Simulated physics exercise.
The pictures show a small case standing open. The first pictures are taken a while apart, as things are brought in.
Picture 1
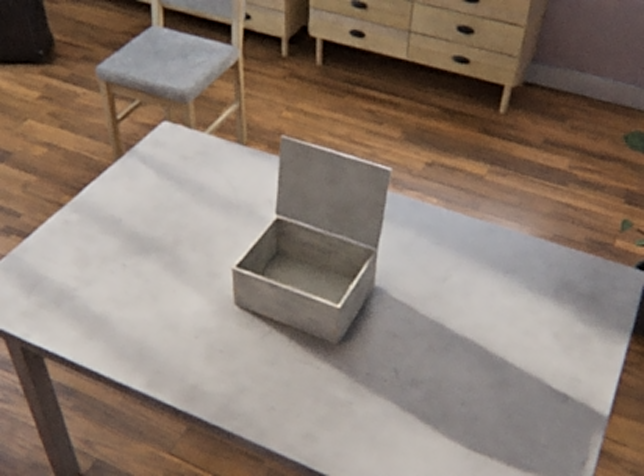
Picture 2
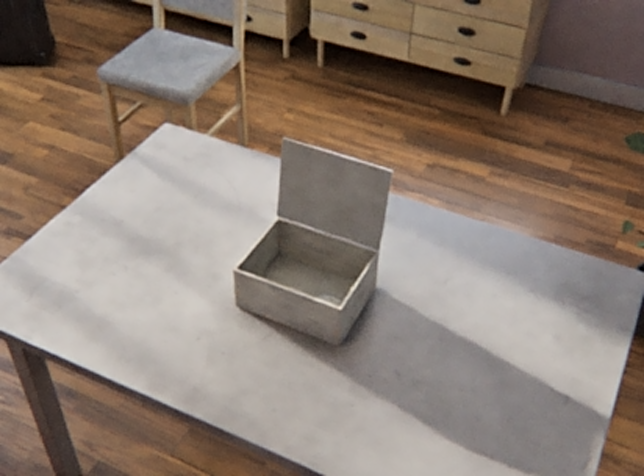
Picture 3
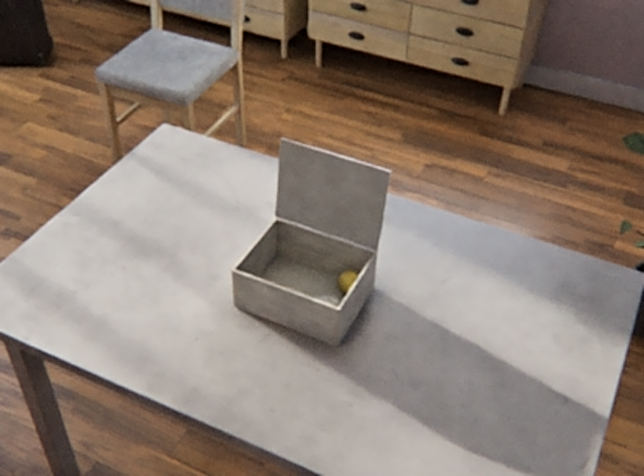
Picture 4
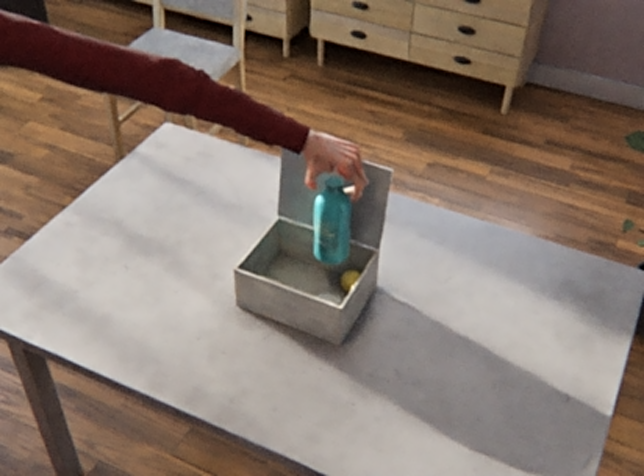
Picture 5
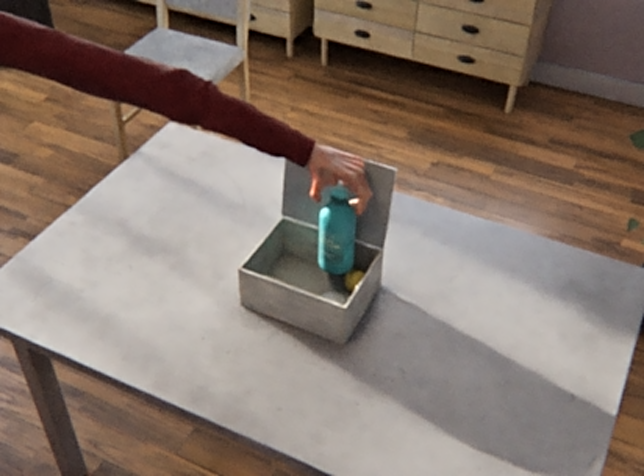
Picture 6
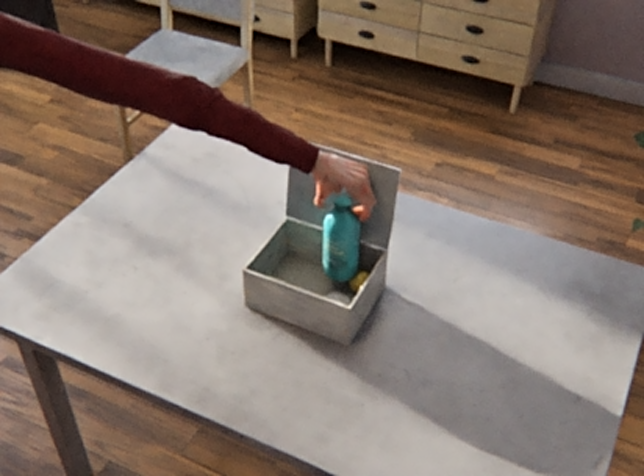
A turquoise bottle, held from above by a hand in a dark red sleeve reaching in from the left, is lowered into an open grey box on a pale grey table, seen from above at an angle. Before this, the box stands empty, then a small yellow object appears in its right corner. A chair and wooden drawers stand behind, and the view shifts very slightly.
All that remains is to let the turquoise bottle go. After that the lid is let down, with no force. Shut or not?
Here the lid closes.
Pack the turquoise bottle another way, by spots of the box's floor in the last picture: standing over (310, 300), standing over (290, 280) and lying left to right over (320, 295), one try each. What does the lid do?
In the first case it stays ajar; in the second case it stays ajar; in the third case it sits on the rim.
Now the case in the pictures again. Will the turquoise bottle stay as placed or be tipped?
The turquoise bottle tips.
Then, 0.40 s after the last picture, turquoise bottle on its side near (312, 271).
Then, 1.20 s after the last picture, lid starting down; turquoise bottle on its side near (307, 287); white ball rolled a little.
Then, 1.70 s after the last picture, lid 49° above the rim; turquoise bottle on its side near (308, 286); white ball rolled a little.
Then, 1.90 s after the last picture, lid 15° above the rim; turquoise bottle on its side near (308, 286); white ball rolled a little.
At rest, lid shut; tipped over in the box, turquoise bottle; the other 2 in place. Seen from the same camera at the end, turquoise bottle near (308, 286).
